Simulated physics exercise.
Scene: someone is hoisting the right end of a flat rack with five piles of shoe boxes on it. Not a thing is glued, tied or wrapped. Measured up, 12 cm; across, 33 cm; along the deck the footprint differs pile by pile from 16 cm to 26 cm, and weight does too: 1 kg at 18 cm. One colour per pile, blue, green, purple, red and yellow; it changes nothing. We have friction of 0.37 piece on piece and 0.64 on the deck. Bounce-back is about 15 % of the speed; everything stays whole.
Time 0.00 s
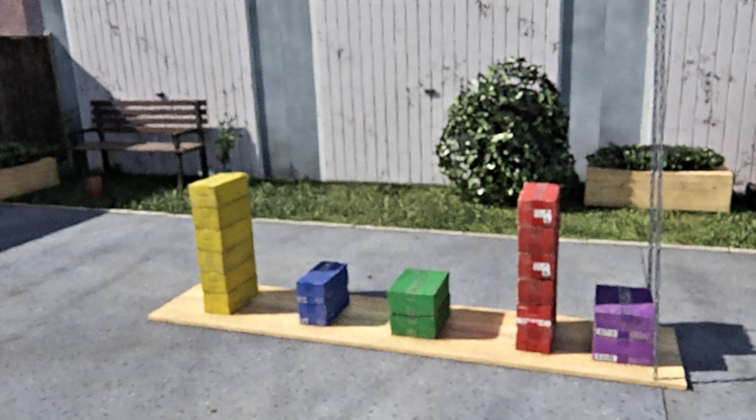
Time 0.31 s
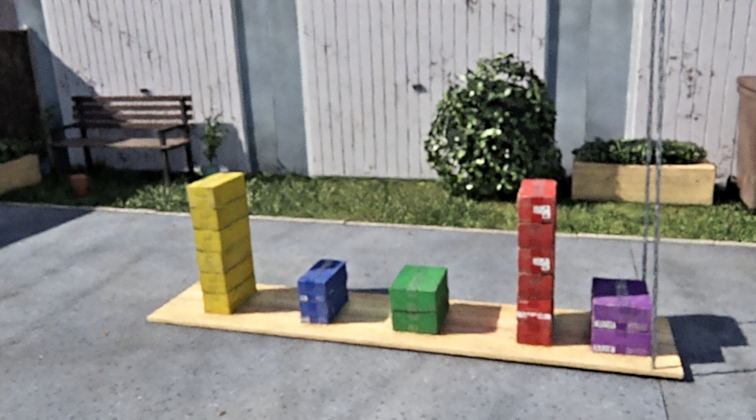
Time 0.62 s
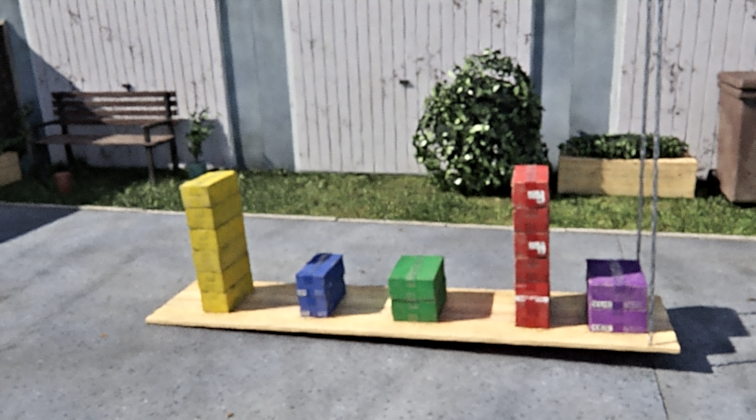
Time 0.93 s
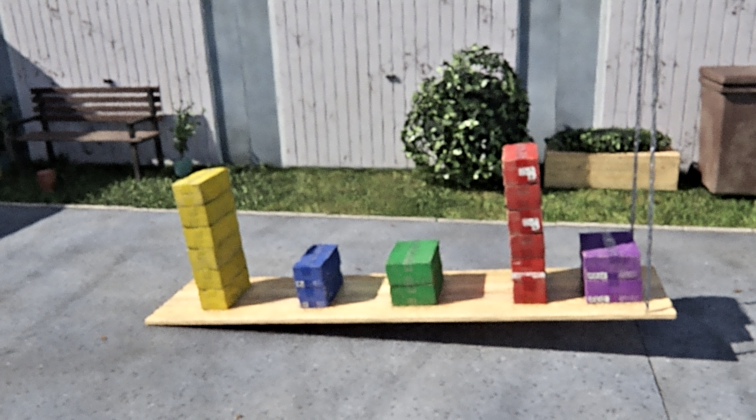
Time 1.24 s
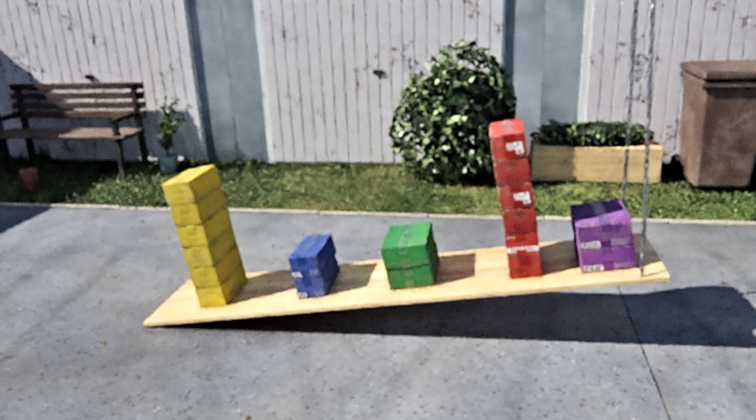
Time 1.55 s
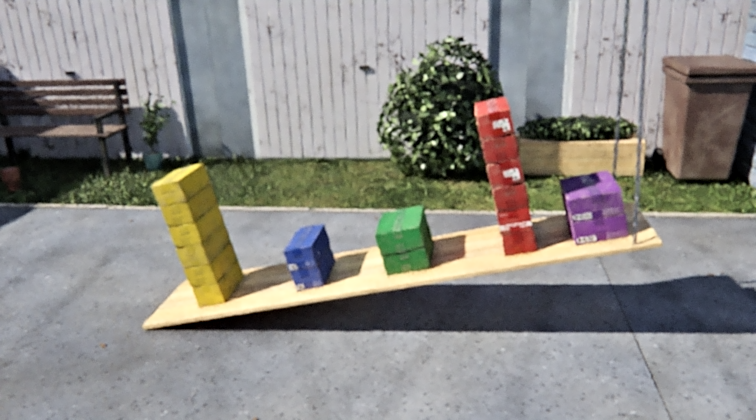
A flat wooden board lies on grey paving in a sunny yard, seen from the front and slightly above, with a bench, bush and planter by a pale fence. Along it, from left to right, stand box piles: tall yellow, low blue, low green, tall red and low purple. Cords raise its right end steadily, the piles tilting left with it and keeping their places, as the camera drifts slightly.
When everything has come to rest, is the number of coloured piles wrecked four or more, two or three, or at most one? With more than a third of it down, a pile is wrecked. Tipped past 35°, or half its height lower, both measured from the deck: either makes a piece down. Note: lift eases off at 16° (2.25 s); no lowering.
Four or more.
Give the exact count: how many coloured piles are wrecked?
The total comes to 4.
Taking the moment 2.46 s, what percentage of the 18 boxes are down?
By then 65 %.
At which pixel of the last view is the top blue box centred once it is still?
Its middle finishes near pixel (205, 281) of the last picture.
After 1.78 s, slope 14°; none of the 18 boxes down, 6 disturbed; top yellow box 19 mm from its place; top red box 16 mm from its place.
After 2.18 s, slope 16°; none of the 18 boxes down, 12 disturbed; top yellow box 18° from how it stood; top red box 16° from how it stood.
After 2.46 s, slope 16°; 12 of the 18 boxes down; top yellow box on its side; top red box on its side.
After 2.92 s, slope 16°; 14 of the 18 boxes down; top red box upside down; top yellow box on its side.
In the end (3.9 s), slope 16°; 14 of the 18 boxes down; top red box upside down; top blue box on its side. Wrecked, blue, green, red and yellow. From the last view, middles, top red box near (322, 253), top blue box near (205, 281).
